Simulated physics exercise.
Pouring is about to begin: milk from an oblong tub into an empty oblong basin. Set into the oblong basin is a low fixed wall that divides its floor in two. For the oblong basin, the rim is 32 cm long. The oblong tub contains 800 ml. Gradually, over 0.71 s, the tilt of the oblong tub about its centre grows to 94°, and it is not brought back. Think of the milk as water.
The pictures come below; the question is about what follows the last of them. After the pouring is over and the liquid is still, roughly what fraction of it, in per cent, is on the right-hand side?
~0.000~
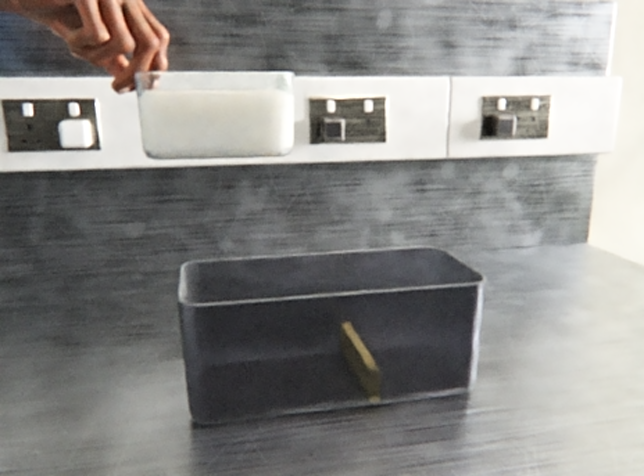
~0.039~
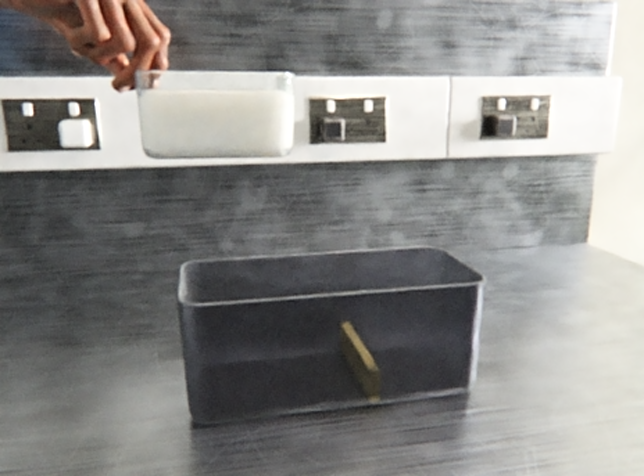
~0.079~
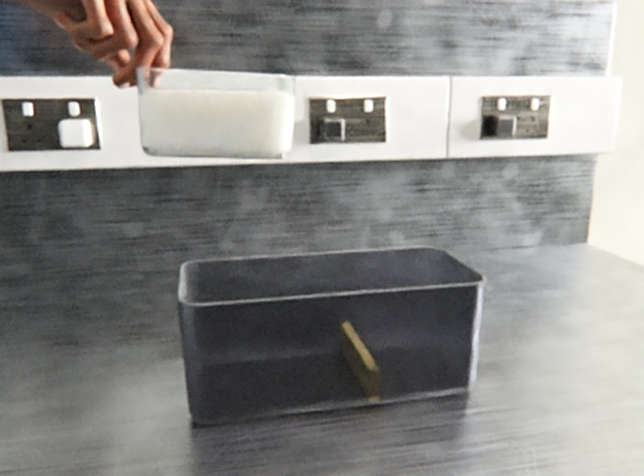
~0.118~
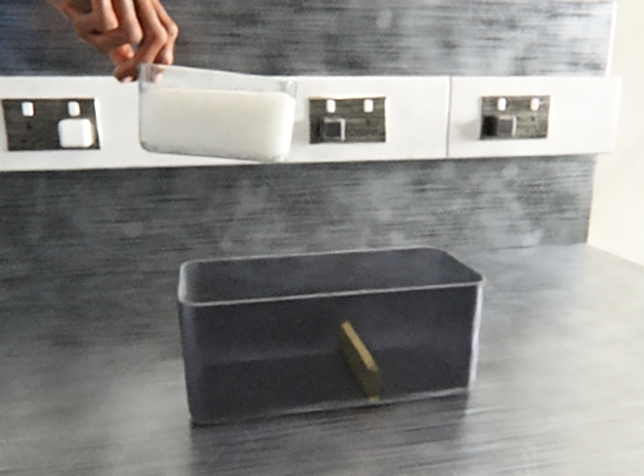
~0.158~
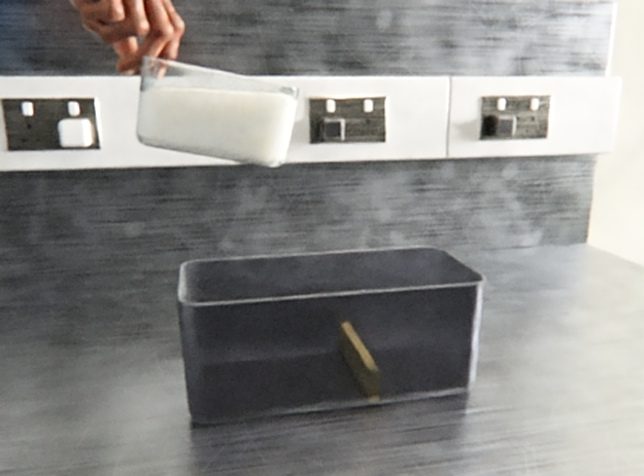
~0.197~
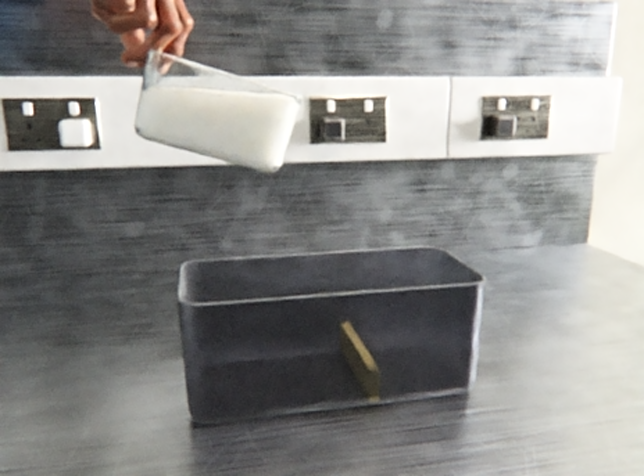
Roughly 47 out of 100 parts.
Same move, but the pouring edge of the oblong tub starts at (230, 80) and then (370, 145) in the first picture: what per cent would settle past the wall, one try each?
Respectively 15 and 70 %.
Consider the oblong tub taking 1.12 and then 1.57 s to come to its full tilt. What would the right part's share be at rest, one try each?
Try 1: Approx. 55 %; try 2: Approx. 55 %.
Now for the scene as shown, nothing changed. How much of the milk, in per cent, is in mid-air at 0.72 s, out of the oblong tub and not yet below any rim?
Roughly 10 per cent.
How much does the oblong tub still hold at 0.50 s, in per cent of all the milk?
Still held: Roughly 48 % of the total.
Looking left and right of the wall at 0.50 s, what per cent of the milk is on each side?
Some 4 per cent left and 4 right.
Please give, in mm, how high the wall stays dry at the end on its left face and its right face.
About 22 mm on the left, about 12 mm on the right.
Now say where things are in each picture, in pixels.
The first frame shows tilt 0°; pouring edge (286, 76); surface from (145, 93) to (284, 92); the oblong basin's rim runs from (180, 284) to (462, 264); the wall's top is at (358, 345).
The second frame shows tilt 1°; pouring edge (286, 77); surface from (145, 92) to (284, 92).
The third frame shows tilt 3°; pouring edge (288, 80); surface from (146, 92) to (285, 93).
The fourth frame shows tilt 6°; pouring edge (289, 84); surface from (146, 91) to (286, 94).
The fifth frame shows tilt 11°; pouring edge (291, 90); surface from (147, 89) to (287, 95).
The sixth frame shows tilt 17°; pouring edge (293, 98); surface from (147, 90) to (290, 98).
By 0.50 s the tilt is 75° and 48 per cent is still to pour, 4 is left of the wall and 4 right of it.
By 0.72 s the tilt is 94° and 12 per cent is still to pour, 22 is left of the wall and 51 right of it.
By 0.96 s the tilt is 94° and 4 per cent is still to pour, 37 is left of the wall and 50 right of it.
By 1.21 s the tilt is 94° and 1 per cent is still to pour, 46 is left of the wall and 47 right of it.
At rest 48 per cent lies left of the wall, 47 right of it and 5 outside.
